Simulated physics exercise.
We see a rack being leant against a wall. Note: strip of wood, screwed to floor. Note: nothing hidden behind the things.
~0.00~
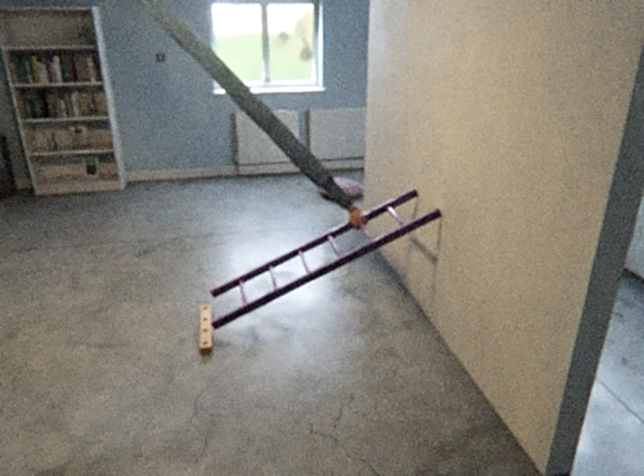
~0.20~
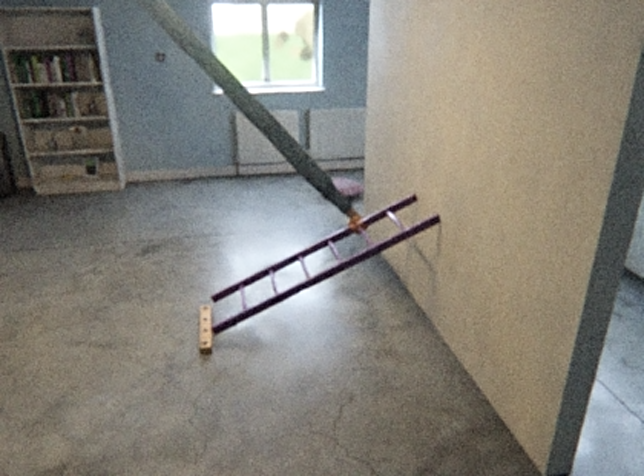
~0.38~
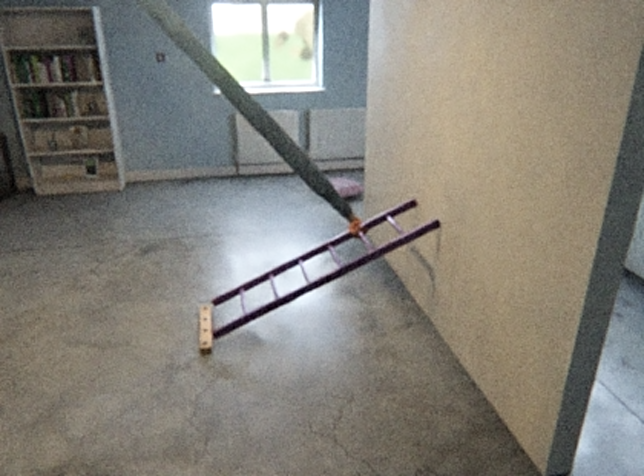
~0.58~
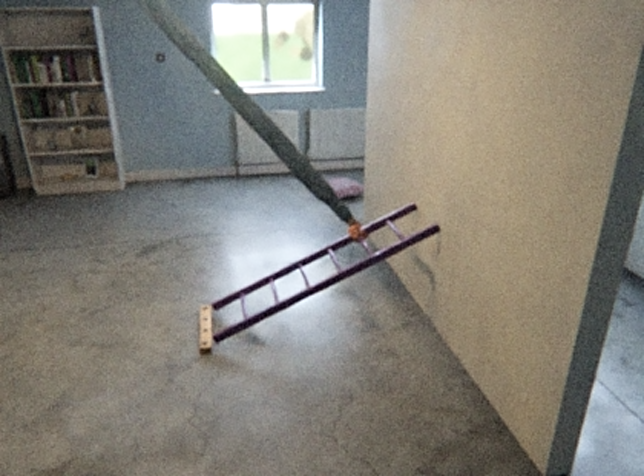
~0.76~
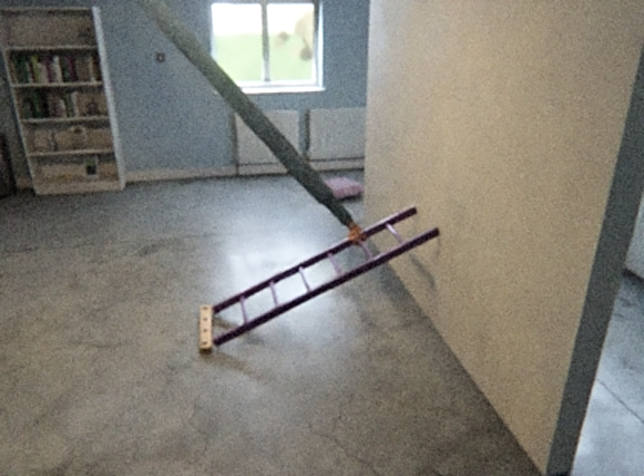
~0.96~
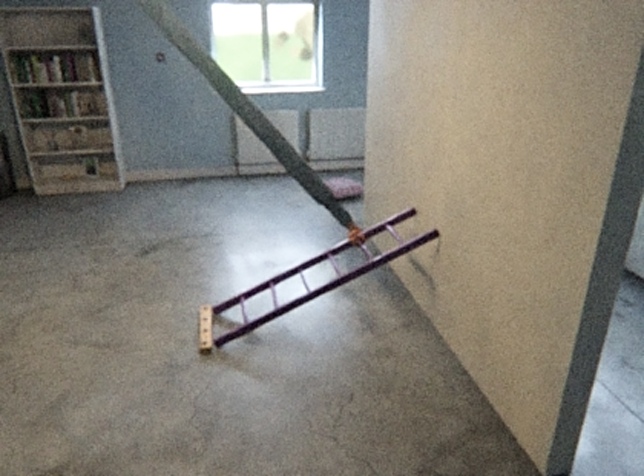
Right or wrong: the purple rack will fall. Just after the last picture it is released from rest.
Wrong.
Around 1.10 s, purple rack moving near (320, 275).
Finally (2.2 s), the purple rack holds its place, near (320, 275).
